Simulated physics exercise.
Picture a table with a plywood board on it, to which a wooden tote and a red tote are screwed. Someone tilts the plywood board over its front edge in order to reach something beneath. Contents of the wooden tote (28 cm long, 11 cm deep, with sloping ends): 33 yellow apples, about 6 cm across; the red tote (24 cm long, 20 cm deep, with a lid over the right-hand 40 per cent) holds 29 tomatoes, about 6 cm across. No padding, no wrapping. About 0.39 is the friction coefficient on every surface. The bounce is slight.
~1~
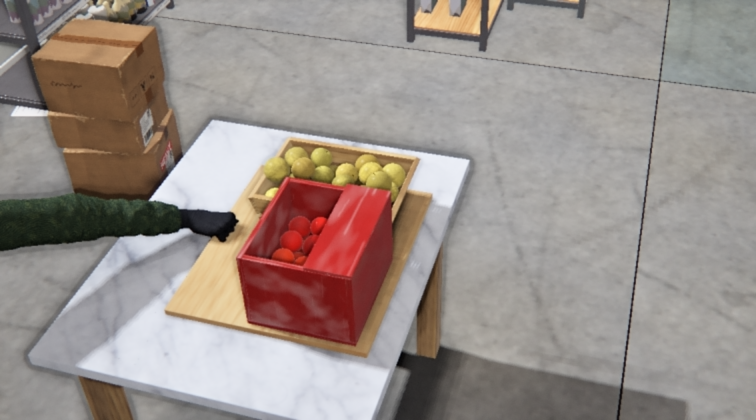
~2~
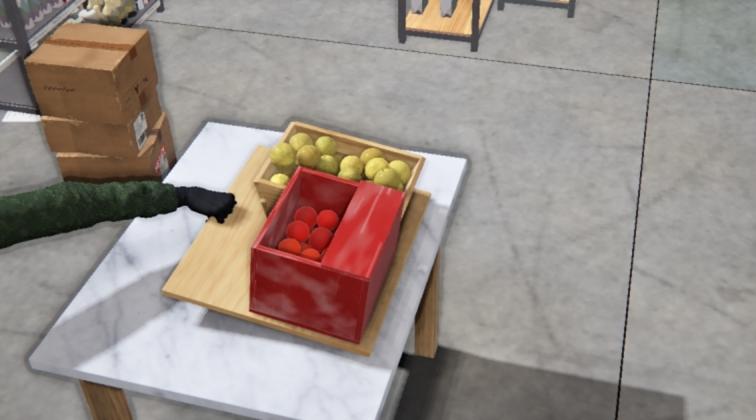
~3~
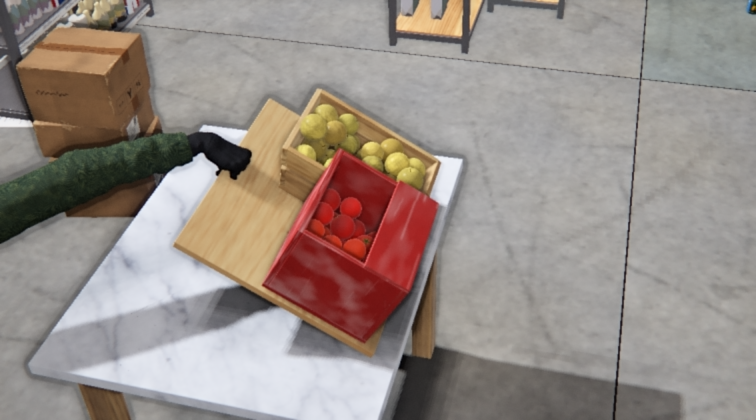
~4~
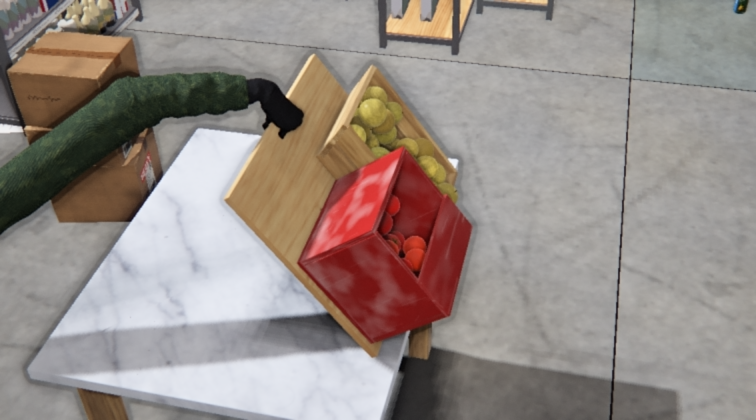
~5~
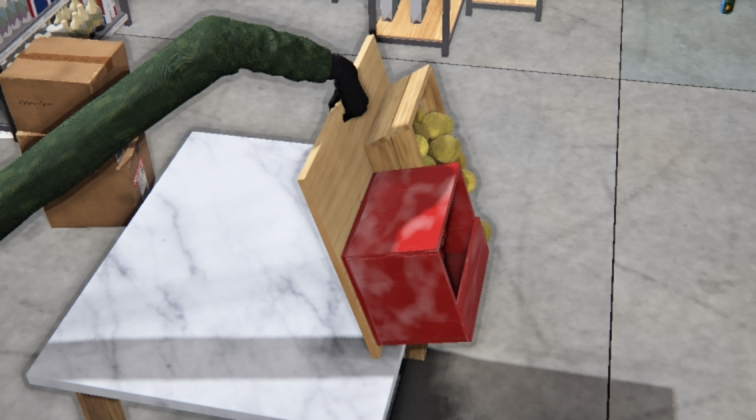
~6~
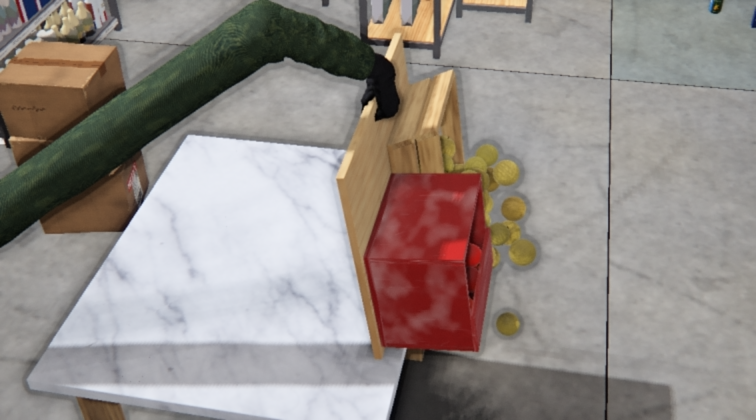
Gloved hand lifting one side of a wooden board on a marble-topped table, tilting two boxes rightward until yellow apples tumble out.
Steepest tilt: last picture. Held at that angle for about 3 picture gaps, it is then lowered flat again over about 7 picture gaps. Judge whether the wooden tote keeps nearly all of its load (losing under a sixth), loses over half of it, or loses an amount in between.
It loses over half of its load.
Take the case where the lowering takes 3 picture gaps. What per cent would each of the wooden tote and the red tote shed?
Wooden tote 100, red tote 0 per cent.
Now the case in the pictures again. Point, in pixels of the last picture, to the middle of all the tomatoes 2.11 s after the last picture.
In the last view they're centred near (335, 284).
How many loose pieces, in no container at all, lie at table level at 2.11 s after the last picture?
Around 0 of them.
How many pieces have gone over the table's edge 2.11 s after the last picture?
Piece count: Some 35.
Then, 0.34 s after the last picture, tilt 83°; wooden tote 4 in, 29 out and red tote 29 in, 0 out.
Then, 0.76 s after the last picture, tilt 69°; wooden tote 0 in, 33 out and red tote 29 in, 0 out.
Then, 1.35 s after the last picture, tilt 5°; wooden tote 0 in, 33 out and red tote 29 in, 0 out.
Outcome (2.11 s after the last picture), wooden tote 0 in, 33 out and red tote 29 in, 0 out. Asked share, 33 of 33, 100 per cent.
